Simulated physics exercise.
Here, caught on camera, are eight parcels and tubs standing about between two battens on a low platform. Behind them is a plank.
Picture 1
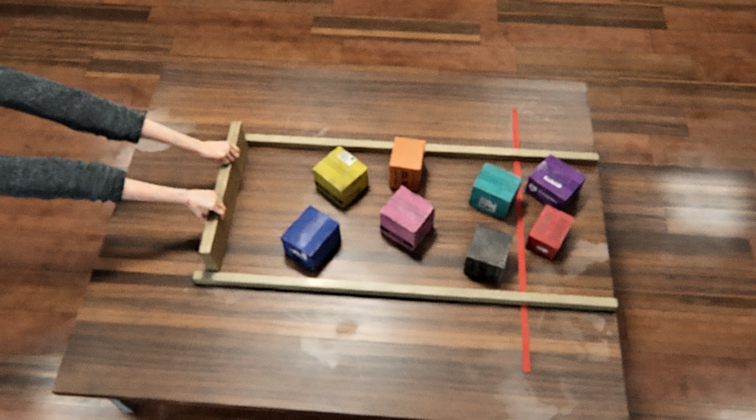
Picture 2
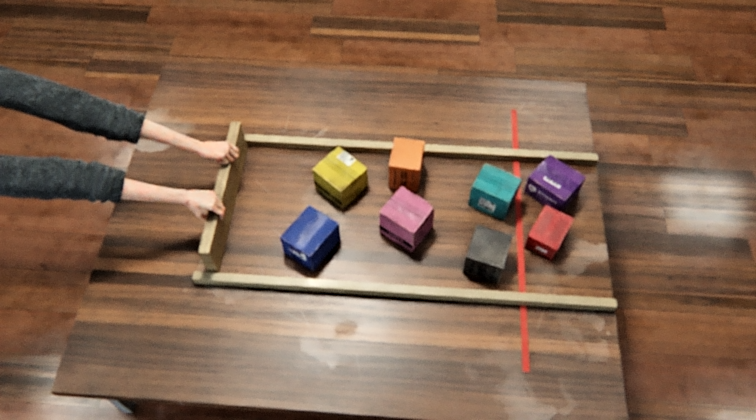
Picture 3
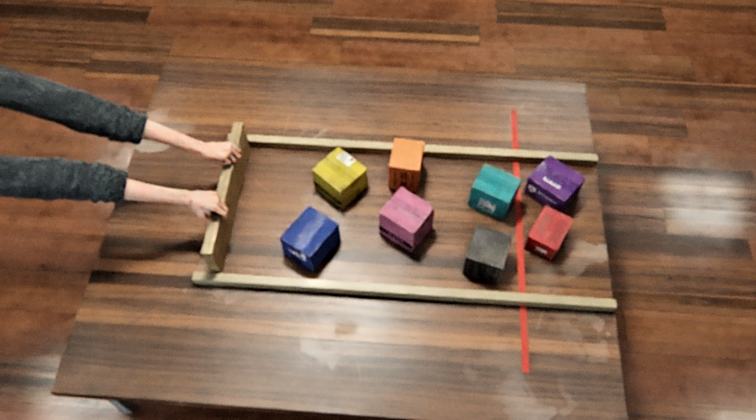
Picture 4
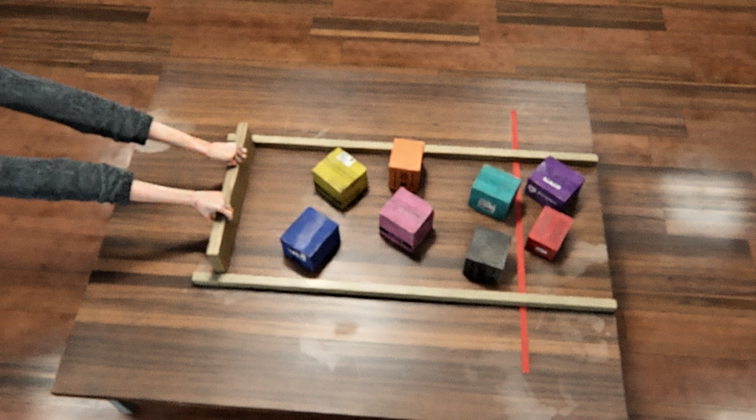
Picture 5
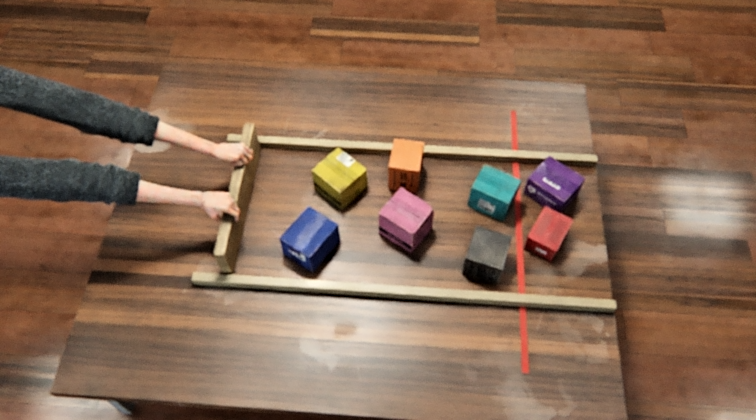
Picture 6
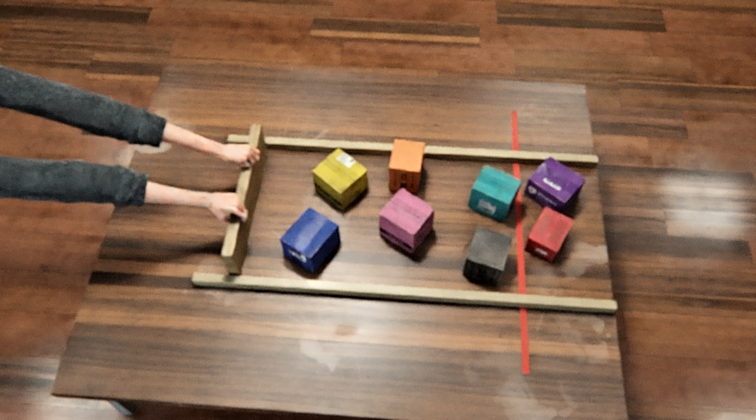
A wooden plank, gripped by two hands reaching in from the left, slides a short way right between two battens toward eight colourful boxes, which stay still on the low platform, some near a red line of tape.
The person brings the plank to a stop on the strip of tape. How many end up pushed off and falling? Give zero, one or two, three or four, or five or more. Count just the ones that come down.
Just one, or two at most, falls.
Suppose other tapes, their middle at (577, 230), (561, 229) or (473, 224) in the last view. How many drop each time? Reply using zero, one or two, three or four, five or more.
Well, it comes out as more than four, five or over and none, in that order.
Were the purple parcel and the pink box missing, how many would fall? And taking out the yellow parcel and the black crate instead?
Falls come to 0 the first time and 1 the other time.
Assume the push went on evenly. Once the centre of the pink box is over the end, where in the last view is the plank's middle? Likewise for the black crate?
The middle is at (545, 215) when it's the pink box, and at (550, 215) when it's the black crate.
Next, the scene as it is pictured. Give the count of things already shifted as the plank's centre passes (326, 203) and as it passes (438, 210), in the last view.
2 at one spot and 6 at the other.
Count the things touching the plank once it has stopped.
3 touch it.
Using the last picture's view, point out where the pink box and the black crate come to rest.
Approximately (583, 243) for one, approximately (584, 278) for the other.
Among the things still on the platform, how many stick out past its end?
Things overhanging at the end: 2.
Soon after, none off yet; purple parcel at rest near (554, 187); red tote at rest near (549, 235); turquoise parcel at rest near (495, 194).
Then, none off yet; purple parcel at rest near (554, 187); red tote at rest near (549, 235); turquoise parcel moved a little near (507, 196).
At rest, the number that fall off is one or two; fallen, red tote.
